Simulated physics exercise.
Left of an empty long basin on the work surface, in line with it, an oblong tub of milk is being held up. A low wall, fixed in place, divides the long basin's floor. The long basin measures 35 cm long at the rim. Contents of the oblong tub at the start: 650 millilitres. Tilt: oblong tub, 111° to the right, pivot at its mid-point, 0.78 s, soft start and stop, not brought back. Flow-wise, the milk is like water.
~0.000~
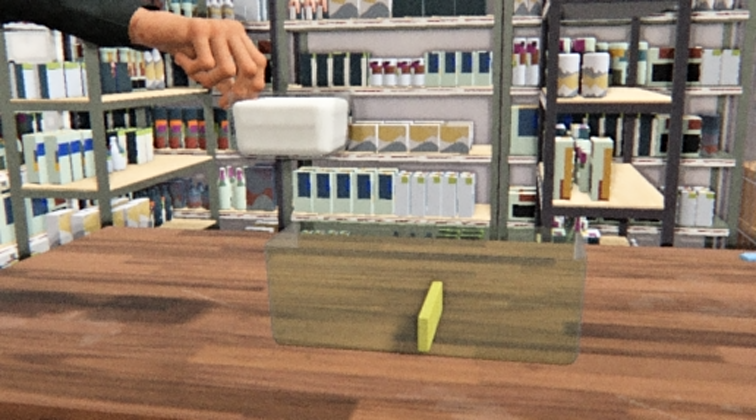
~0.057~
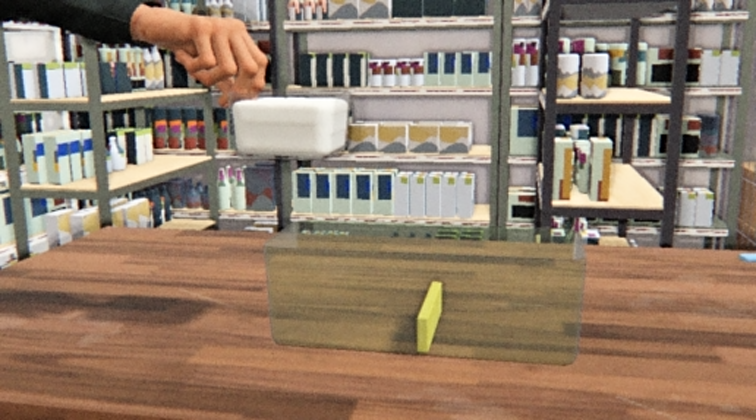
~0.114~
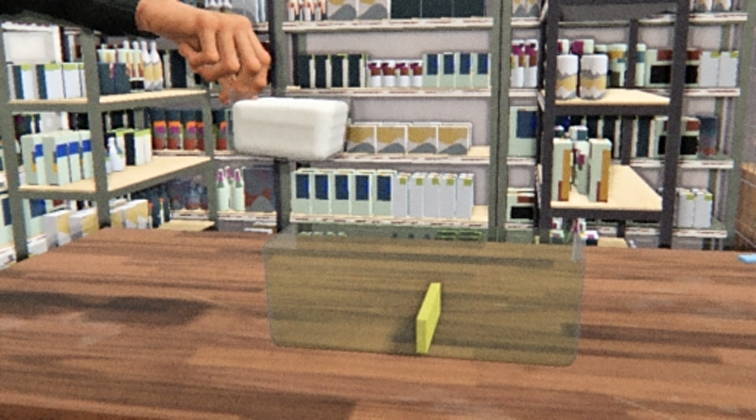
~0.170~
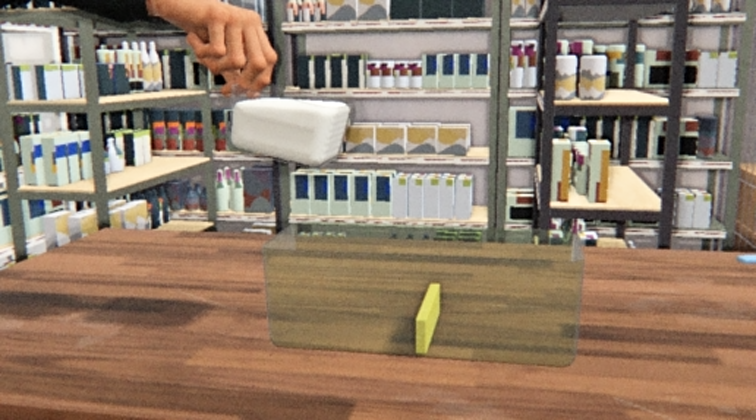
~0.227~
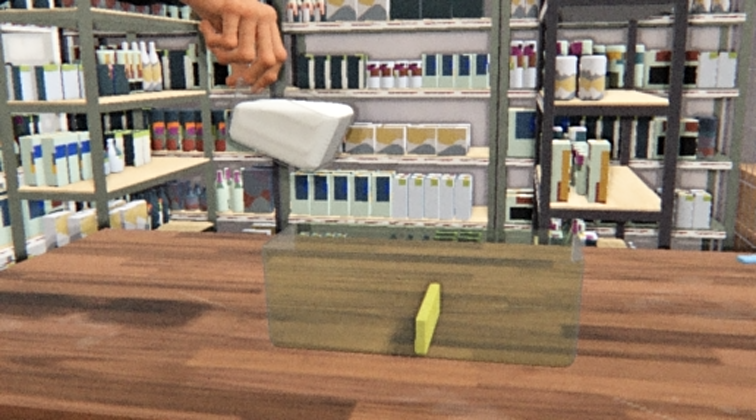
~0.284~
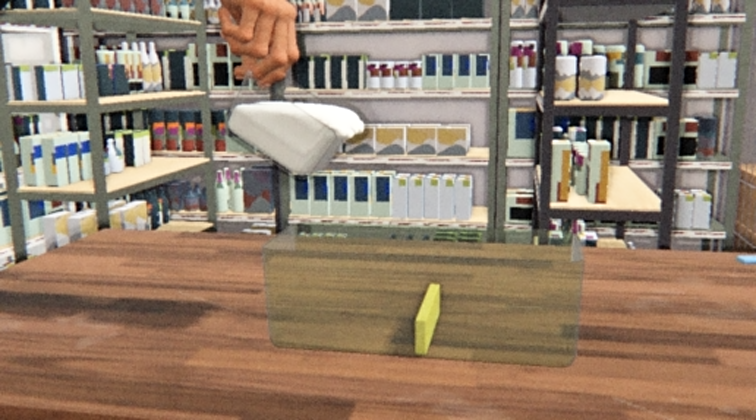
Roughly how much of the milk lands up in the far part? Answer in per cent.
Around 7 %.
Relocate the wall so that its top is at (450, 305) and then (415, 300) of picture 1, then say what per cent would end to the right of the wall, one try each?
15 in a hundred, followed by 30 in a hundred.
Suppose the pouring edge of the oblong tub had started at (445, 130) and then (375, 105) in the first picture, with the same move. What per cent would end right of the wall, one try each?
It comes to 90 per cent, and then 55 per cent.
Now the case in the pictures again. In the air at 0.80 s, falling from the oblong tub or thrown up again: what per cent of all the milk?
Estimate: About 10 in a hundred.
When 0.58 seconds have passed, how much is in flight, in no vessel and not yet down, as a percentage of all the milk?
About 36 per cent.
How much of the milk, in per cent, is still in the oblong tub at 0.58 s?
About 20 per cent.
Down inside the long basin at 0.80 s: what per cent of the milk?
I reckon close to 88 per cent.
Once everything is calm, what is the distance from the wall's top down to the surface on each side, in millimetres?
Left about 16 mm, while the right is about 38 mm.
After 0.58 s the tilt is 94° and 20 per cent is still to pour, 42 is left of the wall and 1 right of it.
After 0.80 s the tilt is 111° and 2 per cent is still to pour, 86 is left of the wall and 3 right of it.
After 1.03 s the tilt is 111° and 0 per cent is still to pour, 90 is left of the wall and 7 right of it.
After 1.28 s the tilt is 111° and 0 per cent is still to pour, 90 is left of the wall and 7 right of it.
In the end 90 per cent lies left of the wall, 7 right of it and 4 outside.
